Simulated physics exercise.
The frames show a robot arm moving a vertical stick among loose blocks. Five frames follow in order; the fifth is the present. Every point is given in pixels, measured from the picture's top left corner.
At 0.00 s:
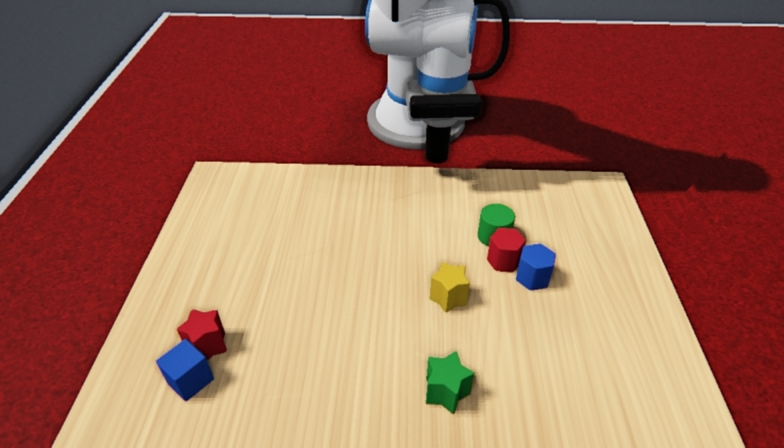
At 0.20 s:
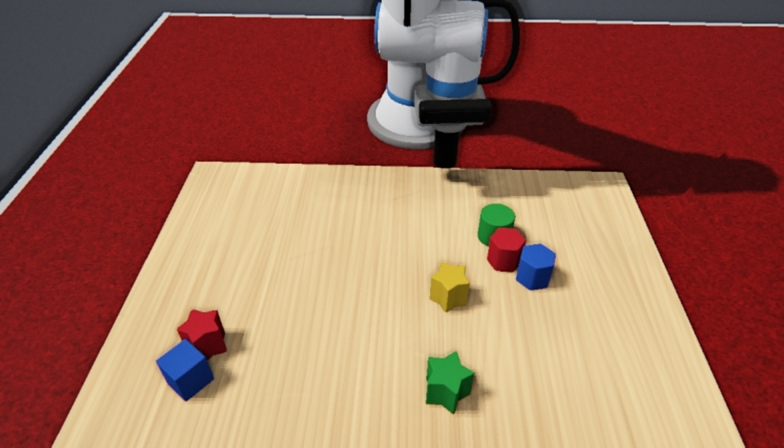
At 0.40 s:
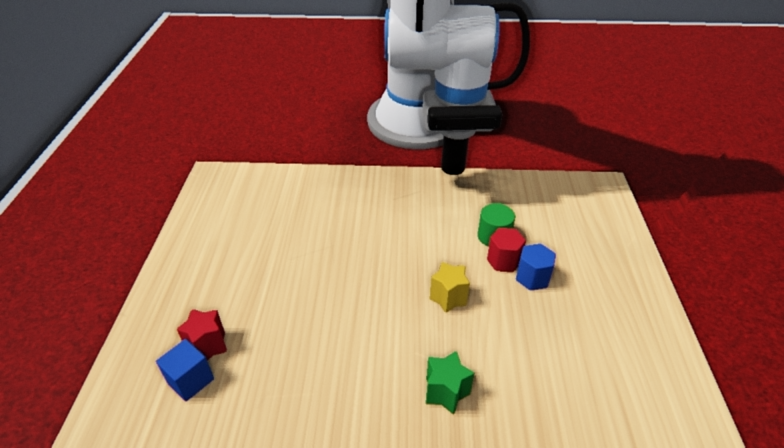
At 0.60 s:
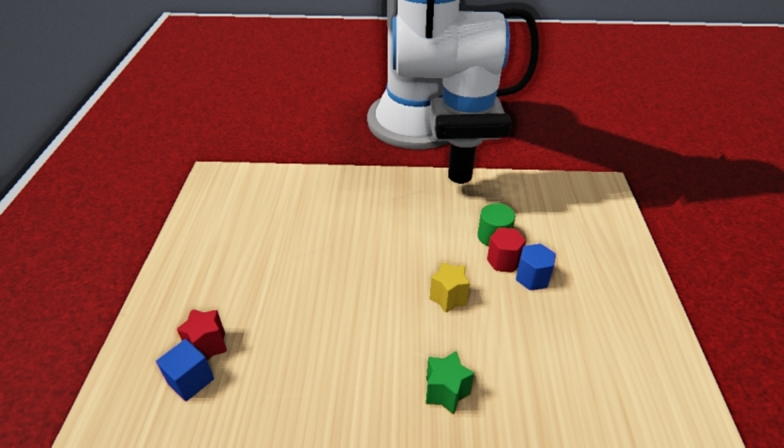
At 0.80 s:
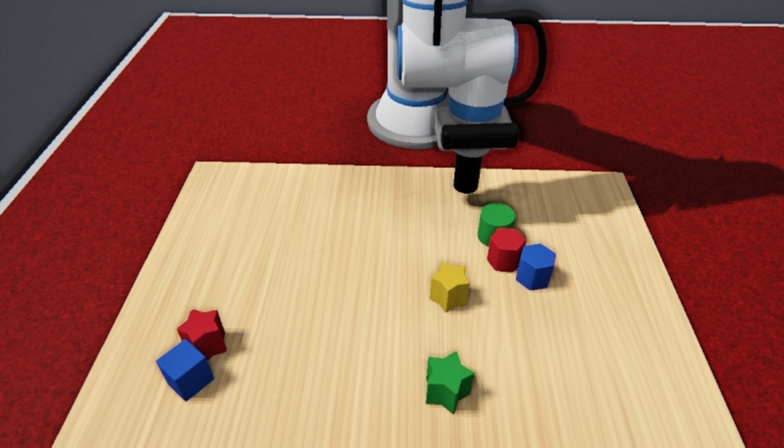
A robot arm slowly moved its black stick right and a little forward over the edge of a wooden board, nearing the green round block, while all the colored blocks stayed still.
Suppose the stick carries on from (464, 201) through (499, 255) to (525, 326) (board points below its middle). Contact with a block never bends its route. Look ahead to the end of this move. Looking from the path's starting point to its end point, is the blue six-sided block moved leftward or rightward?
Measured against the direction from start to end, the blue six-sided block shifts toward the left-hand side.
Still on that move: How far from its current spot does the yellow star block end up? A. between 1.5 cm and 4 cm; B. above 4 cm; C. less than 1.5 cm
I'll go with C - less than 1.5 cm.
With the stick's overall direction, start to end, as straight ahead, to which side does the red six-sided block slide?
Toward the right.
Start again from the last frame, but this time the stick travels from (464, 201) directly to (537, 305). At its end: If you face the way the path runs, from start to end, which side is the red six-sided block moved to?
Answer: Rightward.
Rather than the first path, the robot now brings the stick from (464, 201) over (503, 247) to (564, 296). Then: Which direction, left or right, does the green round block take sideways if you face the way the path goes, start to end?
It is pushed towards the right-hand side.
The first path, step by step. One third of the way, stick at (489, 221); green round block at (512, 231); red six-sided block at (512, 256); blue six-sided block at (548, 265), turned 40° anticlockwise.
Two thirds of the way, stick at (513, 262); green round block at (549, 263); red six-sided block at (515, 278), turned 50° clockwise; blue six-sided block at (579, 284), turned 30° anticlockwise.
At the end, stick at (529, 311); yellow star block not moved; green round block at (556, 270); red six-sided block at (512, 325), turned 110° clockwise; blue six-sided block at (592, 289), turned 20° anticlockwise.
